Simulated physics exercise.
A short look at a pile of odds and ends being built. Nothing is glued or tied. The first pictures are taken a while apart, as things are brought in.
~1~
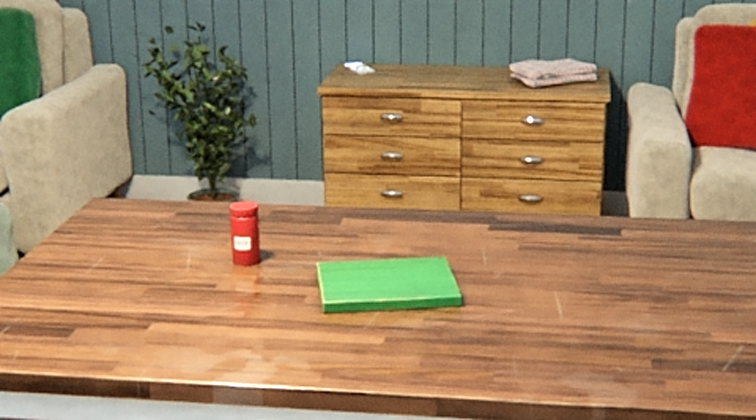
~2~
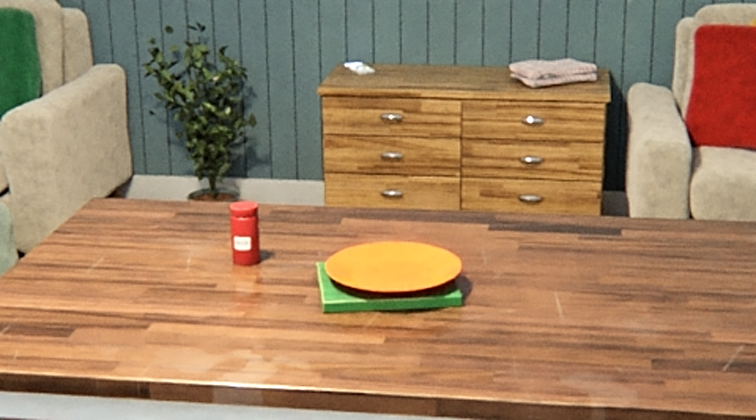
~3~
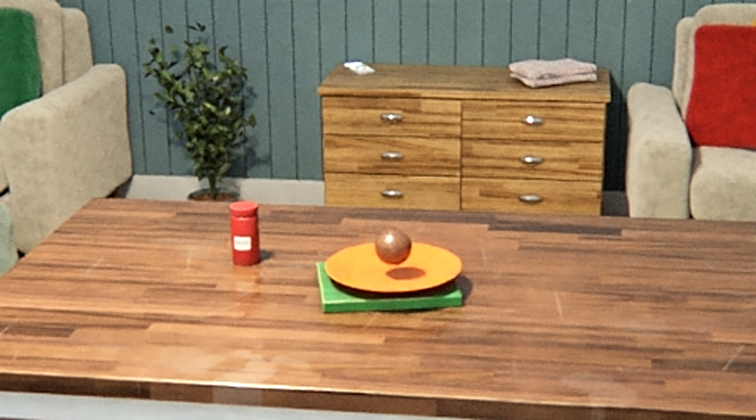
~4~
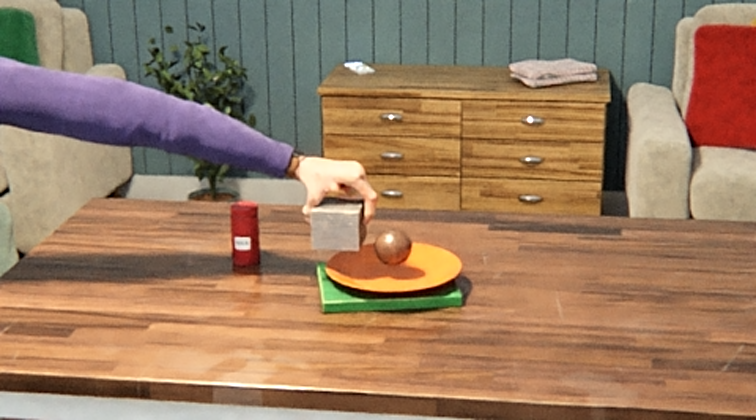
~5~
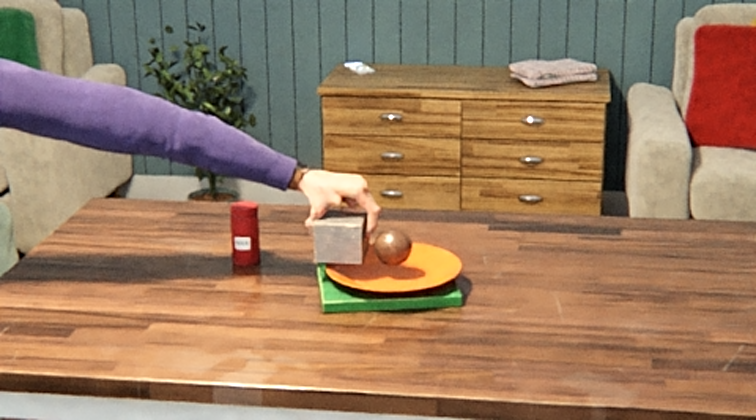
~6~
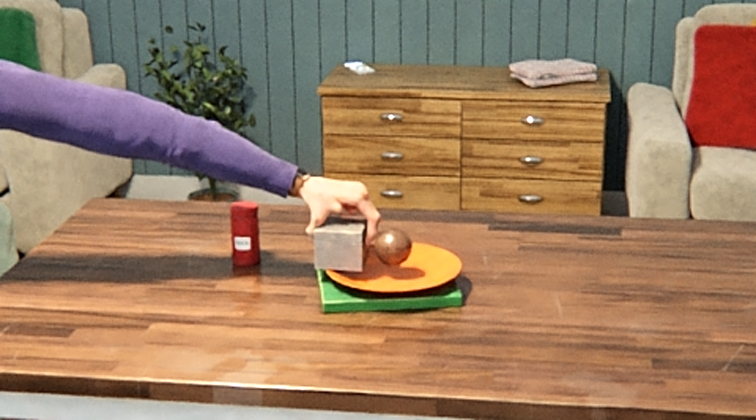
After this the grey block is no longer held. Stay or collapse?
Here the pile stays up.
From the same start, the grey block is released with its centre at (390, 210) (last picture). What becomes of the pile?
Then it loses its balance.
Then, 1.00 s later than the last frame, all is still.
Then, 2.00 s later than the last frame, grey block resting near (342, 243).
When it is over, all 5 as before. End places, in pixels of the last picture, grey block near (342, 243). The pile holds.
